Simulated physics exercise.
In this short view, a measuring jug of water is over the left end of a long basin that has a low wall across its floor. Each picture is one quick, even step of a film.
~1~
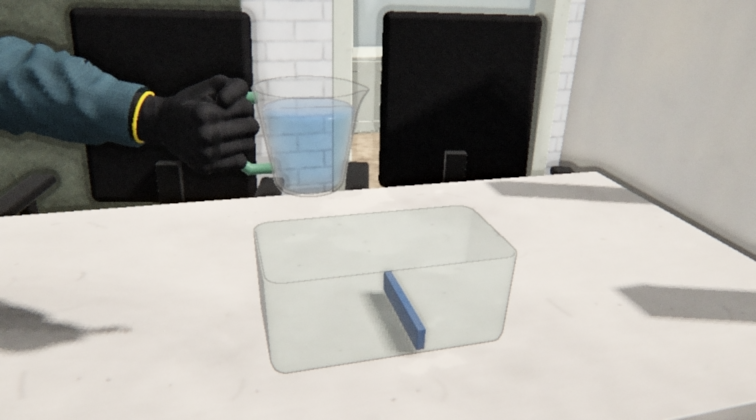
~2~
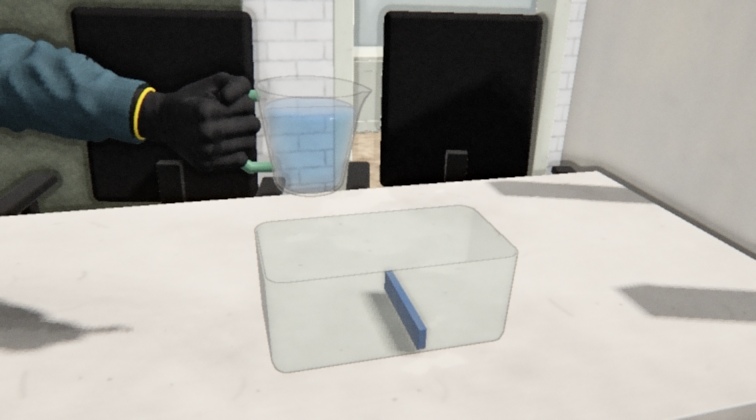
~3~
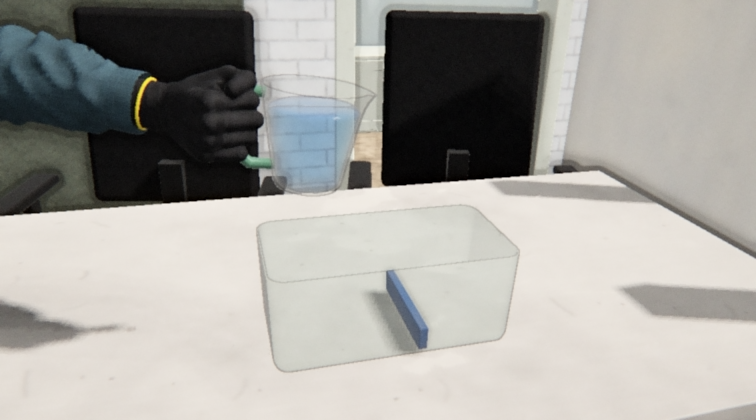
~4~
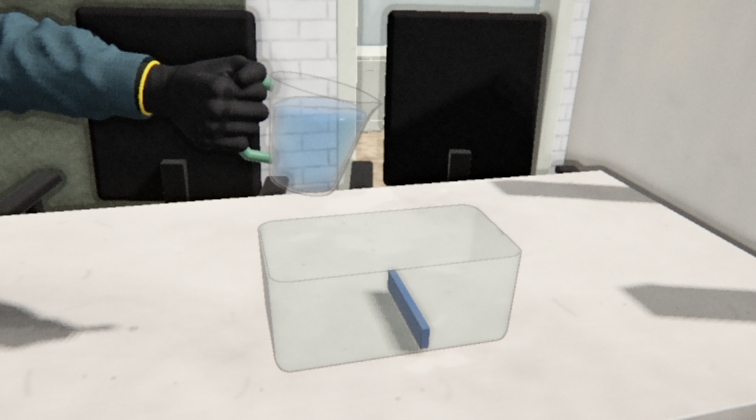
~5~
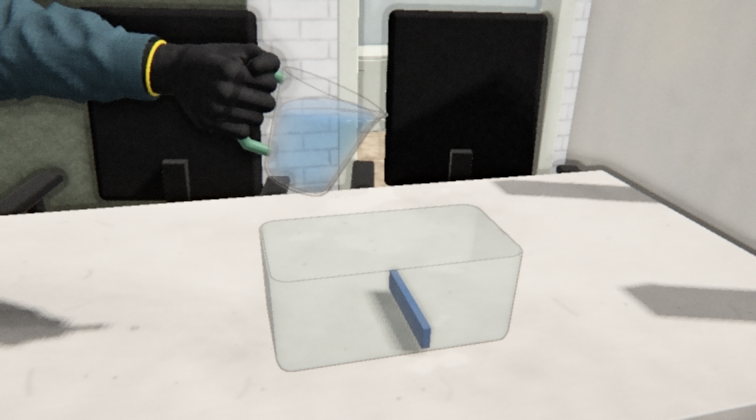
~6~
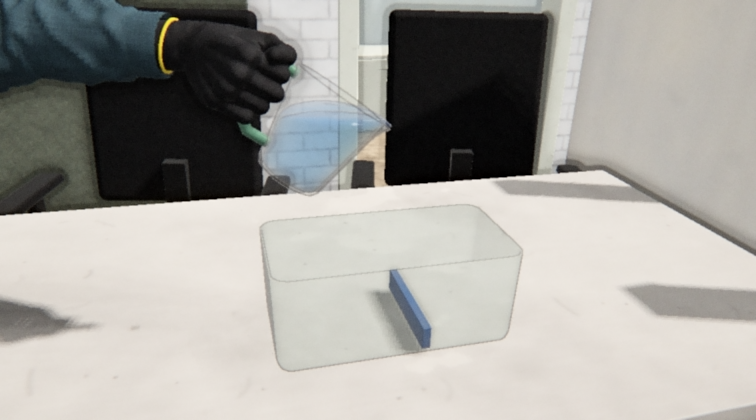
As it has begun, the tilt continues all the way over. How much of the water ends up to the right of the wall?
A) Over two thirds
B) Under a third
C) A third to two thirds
A third to two thirds.
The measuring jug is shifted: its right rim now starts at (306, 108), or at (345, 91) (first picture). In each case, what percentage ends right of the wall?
It would come to near 15 per cent, and then near 25 per cent.
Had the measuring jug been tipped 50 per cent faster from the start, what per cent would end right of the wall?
Near 35 in a hundred.
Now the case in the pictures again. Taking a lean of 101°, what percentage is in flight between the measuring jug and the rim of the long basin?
About 30 %.
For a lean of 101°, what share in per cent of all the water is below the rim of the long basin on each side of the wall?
You'd find 5 per cent on the left and 25 per cent on the right.
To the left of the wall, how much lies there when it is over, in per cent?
Roughly 50 percent of it.
A moment on, the tilt is 101° and 40 per cent is still to pour, 4 is left of the wall and 27 right of it.
Next, the tilt is 118° and 2 per cent is still to pour, 44 is left of the wall and 49 right of it.
Then the tilt is 118° and 0 per cent is still to pour, 49 is left of the wall and 49 right of it.
Later the tilt is 118° and 0 per cent is still to pour, 49 is left of the wall and 49 right of it.
Finally, 49 per cent lies left of the wall, 49 right of it and 2 outside.
